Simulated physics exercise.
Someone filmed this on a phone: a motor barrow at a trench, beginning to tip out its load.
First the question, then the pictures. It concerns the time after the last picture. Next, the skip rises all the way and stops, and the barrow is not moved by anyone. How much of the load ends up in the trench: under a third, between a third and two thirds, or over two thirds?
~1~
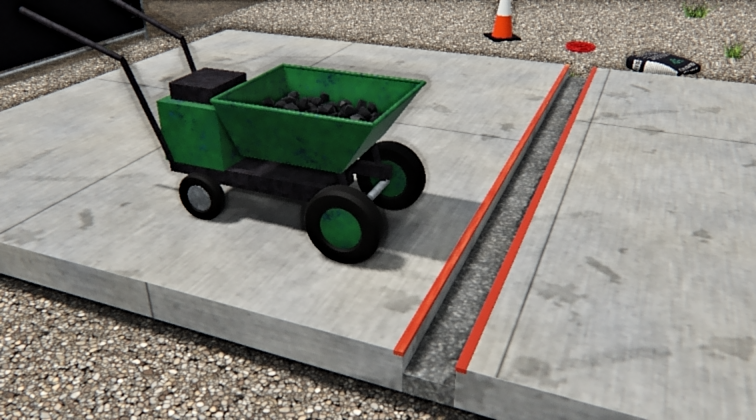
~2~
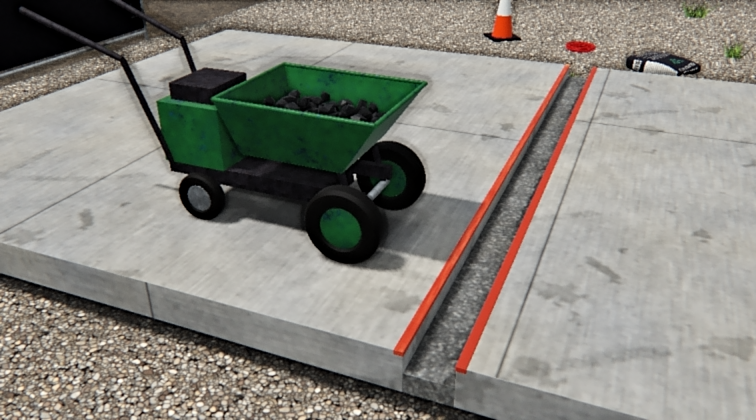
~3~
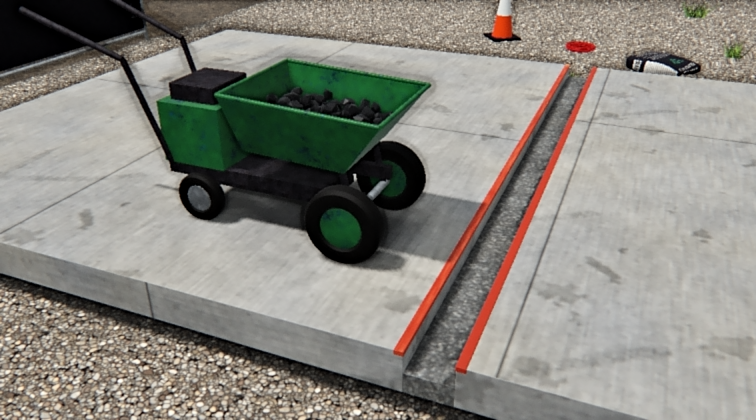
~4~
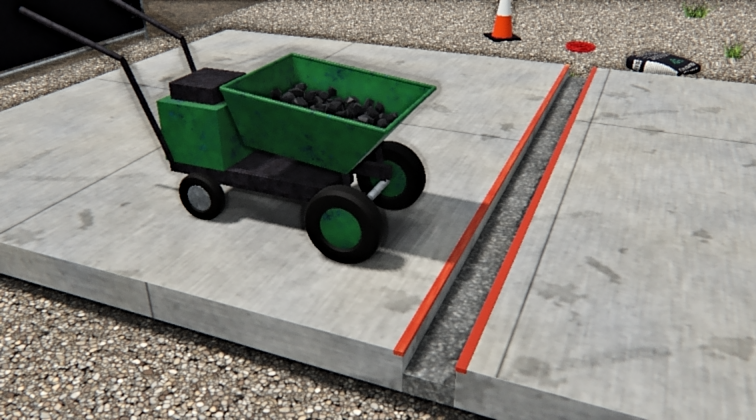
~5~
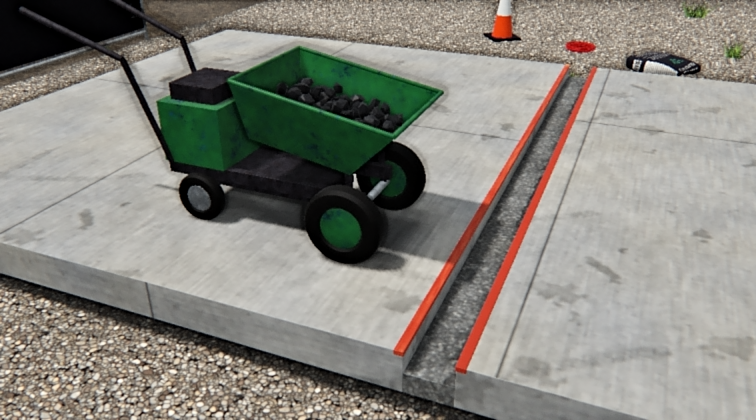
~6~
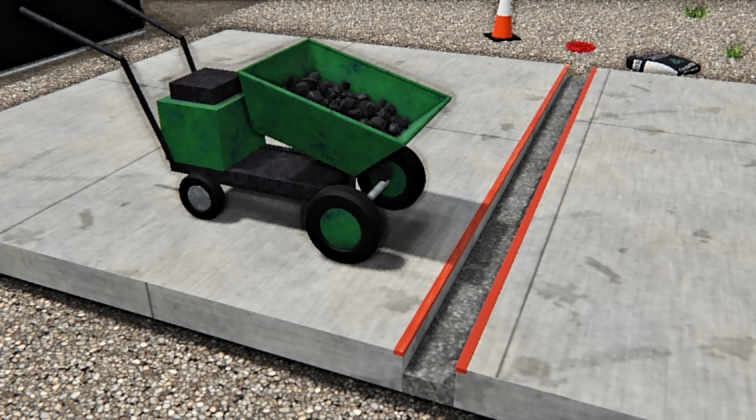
Between a third and two thirds.
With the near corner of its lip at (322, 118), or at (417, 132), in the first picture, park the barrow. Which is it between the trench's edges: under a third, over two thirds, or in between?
First in the middle band, then below one third.
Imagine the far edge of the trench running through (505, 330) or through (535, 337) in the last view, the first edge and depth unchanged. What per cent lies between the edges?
About 70 and 90 per cent.
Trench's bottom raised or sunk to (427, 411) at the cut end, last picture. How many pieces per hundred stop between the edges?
It lands somewhere near 60 percent.
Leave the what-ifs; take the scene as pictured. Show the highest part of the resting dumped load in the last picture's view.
At about (491, 244).
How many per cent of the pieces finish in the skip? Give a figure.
Close to 5 per cent, give or take.
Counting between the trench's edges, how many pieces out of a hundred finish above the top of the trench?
Something like 25 in a hundred.
Shortly afterwards, skip tipped steeply; the whole lot in the skip.
Next, skip tipped right over; all but a few in the skip; only a few in or heaped over the trench; only a few beyond it.
Some moments later, skip tipped right over; near a third in the skip; near a quarter in or heaped over the trench; near a third beyond it; only a few falling.
In the end, skip tipped right over; a little in the skip; near half in or heaped over the trench; near a third beyond it.
